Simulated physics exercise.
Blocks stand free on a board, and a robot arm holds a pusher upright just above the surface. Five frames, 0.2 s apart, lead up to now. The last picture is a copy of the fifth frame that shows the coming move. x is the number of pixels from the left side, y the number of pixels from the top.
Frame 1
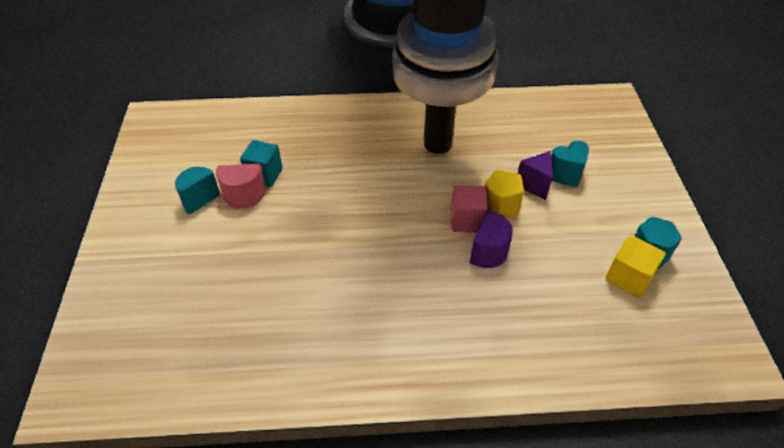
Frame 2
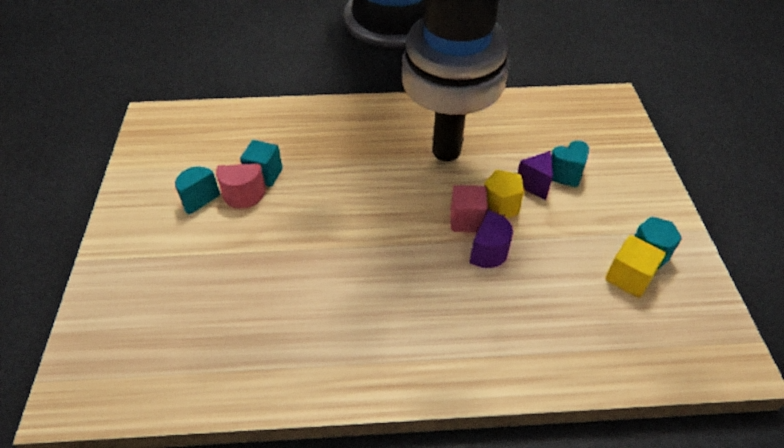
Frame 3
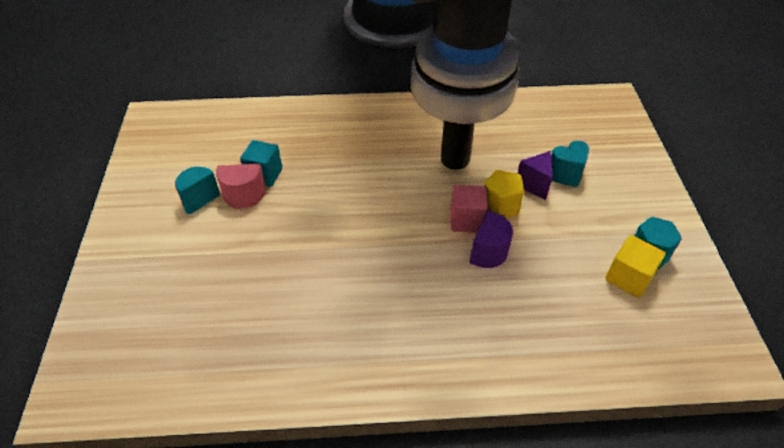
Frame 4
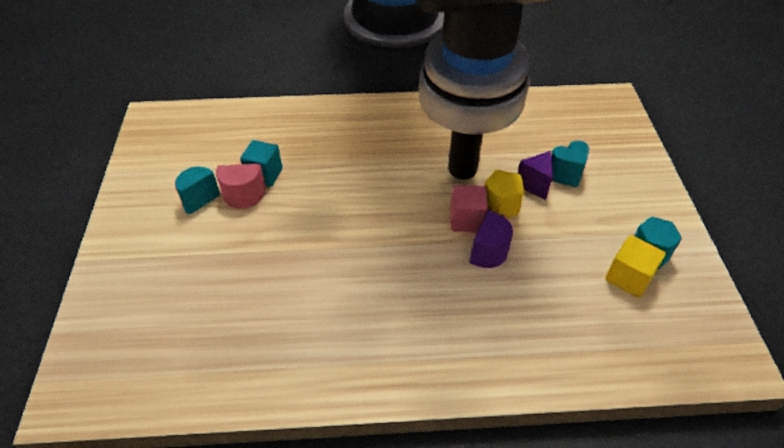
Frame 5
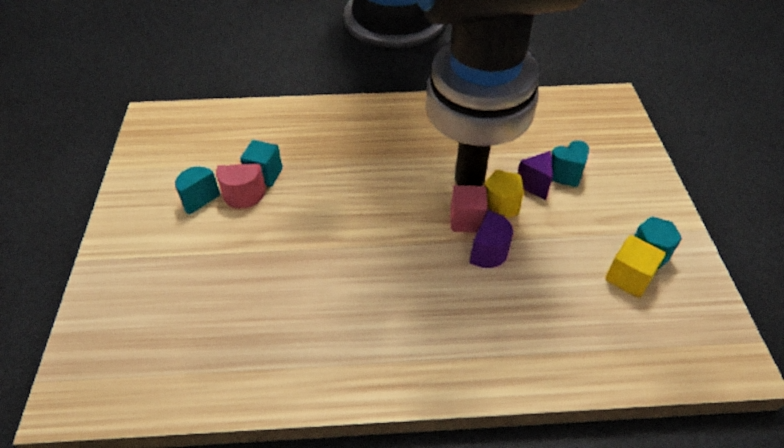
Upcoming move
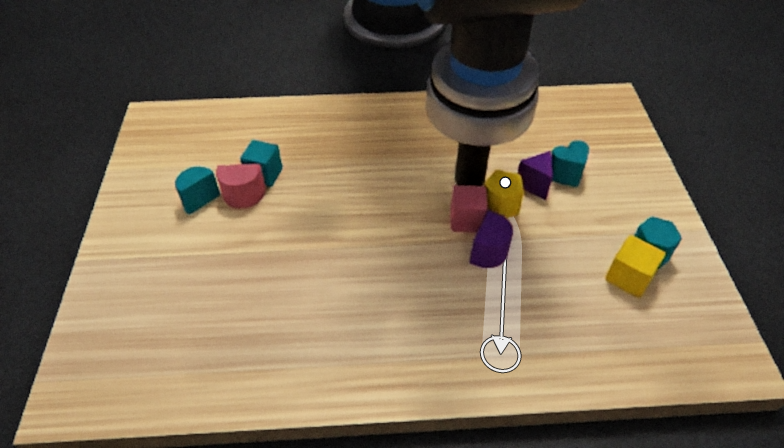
A robot arm's black upright pusher glides a short way toward the viewer and slightly right over a pale wooden board, ending right behind the pink square block. The fixed view looks down at the board on a dark surface, with teal and pink blocks at left, pink, yellow, purple and teal ones right of centre, and a yellow and teal pair at right. All the blocks stay still.
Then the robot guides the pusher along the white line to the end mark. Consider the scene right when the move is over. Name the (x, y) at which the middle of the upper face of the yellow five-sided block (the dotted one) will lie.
Its top centre is at about (542, 204).
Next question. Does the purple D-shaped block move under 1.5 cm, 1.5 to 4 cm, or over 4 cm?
Over 4 cm.
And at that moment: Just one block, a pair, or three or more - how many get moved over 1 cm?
That makes 3 blocks or more.
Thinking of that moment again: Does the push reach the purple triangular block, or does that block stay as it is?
At the end, its place is the same.
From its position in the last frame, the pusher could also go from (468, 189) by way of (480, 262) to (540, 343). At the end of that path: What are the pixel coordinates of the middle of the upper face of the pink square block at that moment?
So, by the moment the path ends, you'll find the top centre of the pink square block at (456, 257).
Path on the board, from (468, 189) over (504, 232) and (504, 288) to (501, 354); the dot is on the yellow five-sided block.
On the path given first. One third of the way, pusher (506, 224); pink square block (472, 209), turned 65° clockwise; purple D-shaped block (497, 238); yellow five-sided block (542, 204), turned 45° anticlockwise.
Two thirds of the way, pusher (506, 281); pink square block (471, 209), turned 70° clockwise; purple D-shaped block (481, 295), turned 35° clockwise; yellow five-sided block (542, 204), turned 45° anticlockwise.
At the end, pusher (503, 346); pink square block (471, 209), turned 70° clockwise; purple D-shaped block (462, 320), turned 65° clockwise; yellow five-sided block (542, 204), turned 45° anticlockwise; purple triangular block in place.
